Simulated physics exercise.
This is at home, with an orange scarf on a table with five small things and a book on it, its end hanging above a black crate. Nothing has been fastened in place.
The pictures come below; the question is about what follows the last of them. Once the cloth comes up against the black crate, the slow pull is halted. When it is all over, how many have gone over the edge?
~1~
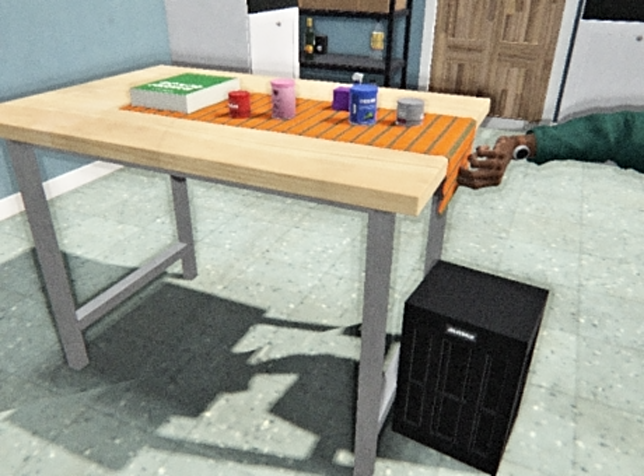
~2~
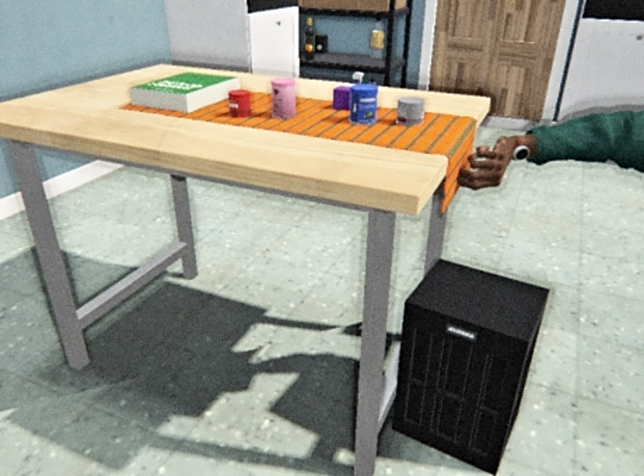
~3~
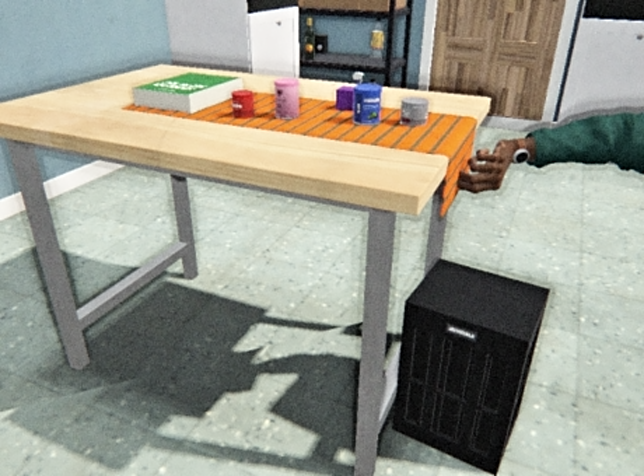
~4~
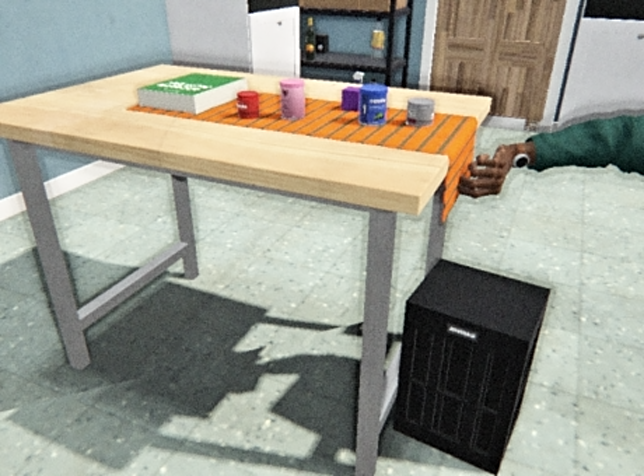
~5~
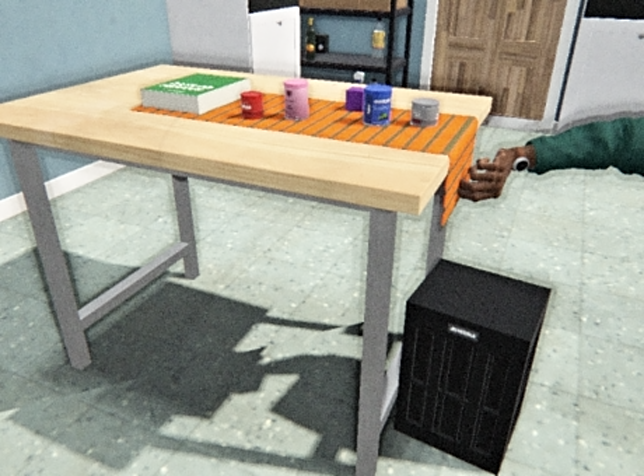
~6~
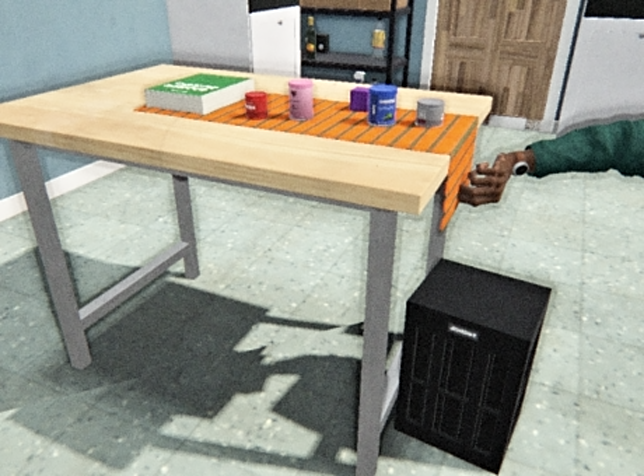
Watching it, the fallen ones add up to two, no more.
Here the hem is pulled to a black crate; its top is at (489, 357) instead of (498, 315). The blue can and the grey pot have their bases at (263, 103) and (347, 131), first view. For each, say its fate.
In the end the blue can is still on top and the grey pot is no longer on top.
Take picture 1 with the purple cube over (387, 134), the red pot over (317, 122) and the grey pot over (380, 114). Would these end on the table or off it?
You'd see the purple cube go down, the red pot hang on and the grey pot go down.
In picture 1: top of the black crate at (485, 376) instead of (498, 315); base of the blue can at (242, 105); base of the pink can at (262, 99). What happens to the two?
The blue can ends up still on top and the pink can ends up still on top.
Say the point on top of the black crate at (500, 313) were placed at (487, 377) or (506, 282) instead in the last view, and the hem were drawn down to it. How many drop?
It comes to 4 and 1 over the edge.
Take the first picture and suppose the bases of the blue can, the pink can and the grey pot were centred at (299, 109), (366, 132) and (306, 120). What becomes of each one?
So the blue can stays aboard, the pink can leaves the top, and the grey pot stays aboard.
Soon after, hem near (453, 248); grey pot gone.
After that, hem on the crate; grey pot and blue can gone.
In the end, hem on the crate; grey pot and blue can gone. Over the edge go two.
